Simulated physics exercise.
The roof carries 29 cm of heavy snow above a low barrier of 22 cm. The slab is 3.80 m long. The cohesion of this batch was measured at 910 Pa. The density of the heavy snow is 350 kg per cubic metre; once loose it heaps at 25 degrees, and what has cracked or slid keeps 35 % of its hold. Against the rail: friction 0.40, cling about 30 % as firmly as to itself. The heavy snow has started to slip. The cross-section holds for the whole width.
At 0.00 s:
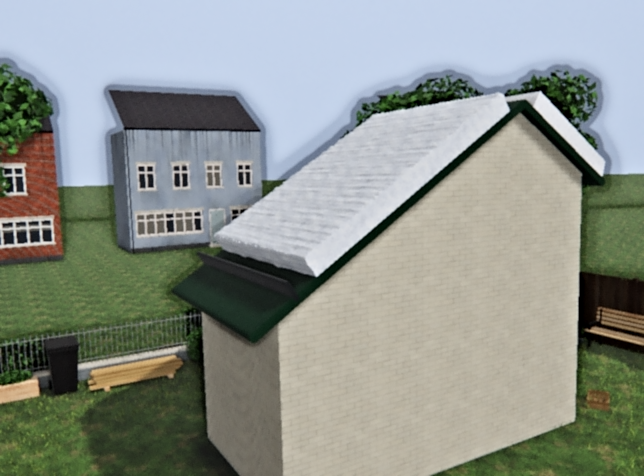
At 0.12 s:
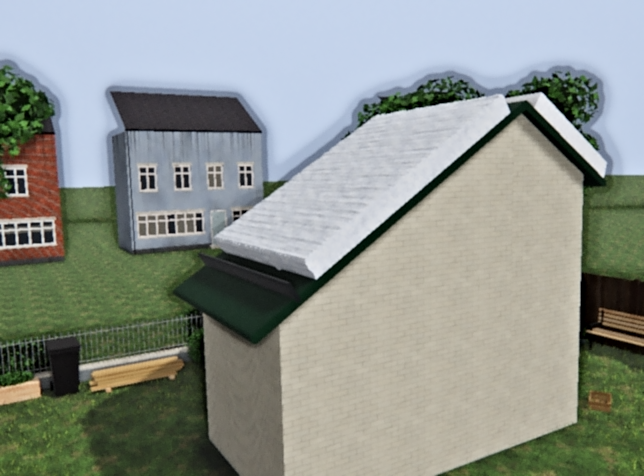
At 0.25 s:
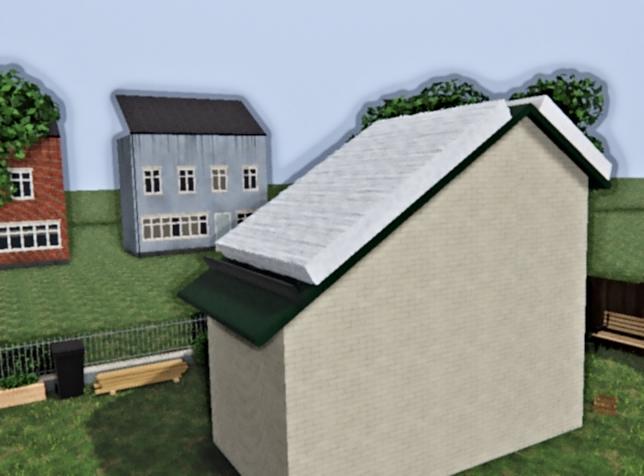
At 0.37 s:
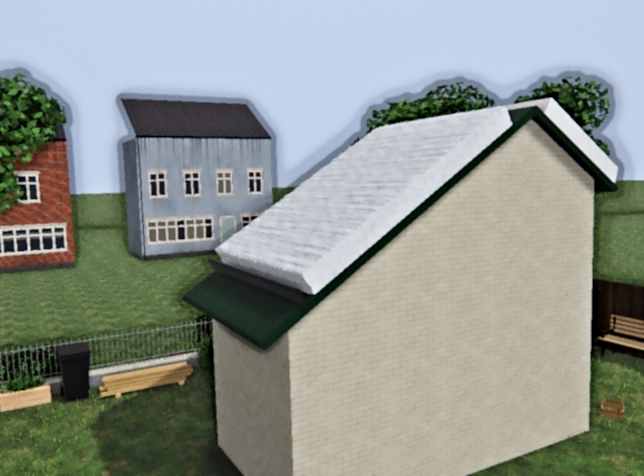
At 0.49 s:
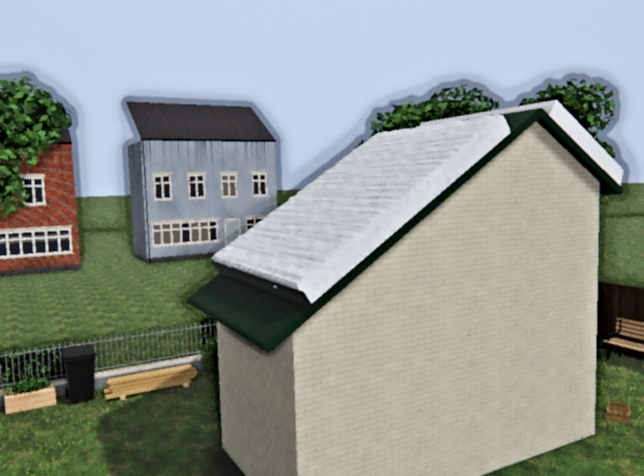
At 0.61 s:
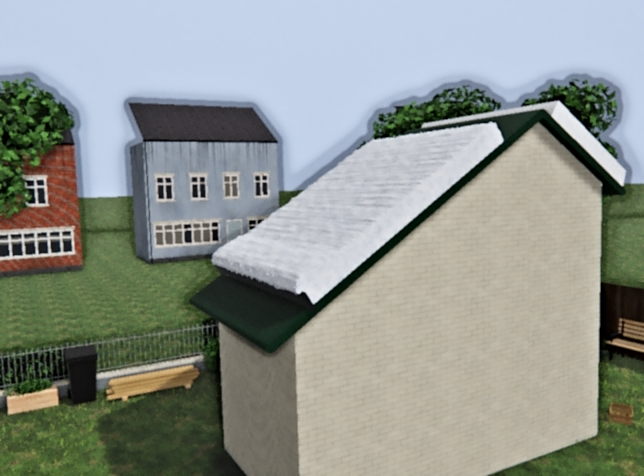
A thick white slab of snow slid slowly down the sloping roof of a pale brick building toward the lower left, its front creeping over the dark green edge as a gap opened near the ridge.
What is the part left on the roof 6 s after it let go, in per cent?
Close to 62 per cent.
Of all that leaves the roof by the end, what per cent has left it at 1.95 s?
About 70 %.
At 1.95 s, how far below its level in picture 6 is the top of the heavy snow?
Roughly 0.8 m.
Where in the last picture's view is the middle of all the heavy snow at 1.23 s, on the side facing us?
Around (359, 247).
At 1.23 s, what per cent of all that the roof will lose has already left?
Some 20 per cent.
After 1.23 s, 94 % of the snow is on the roof.
After 1.95 s, 72 % of the snow is on the roof.
After 2.68 s, 62 % of the snow is on the roof.
After 3.40 s, 62 % of the snow is on the roof.
After 6.00 s, at the end, 62 % of the snow is on the roof.
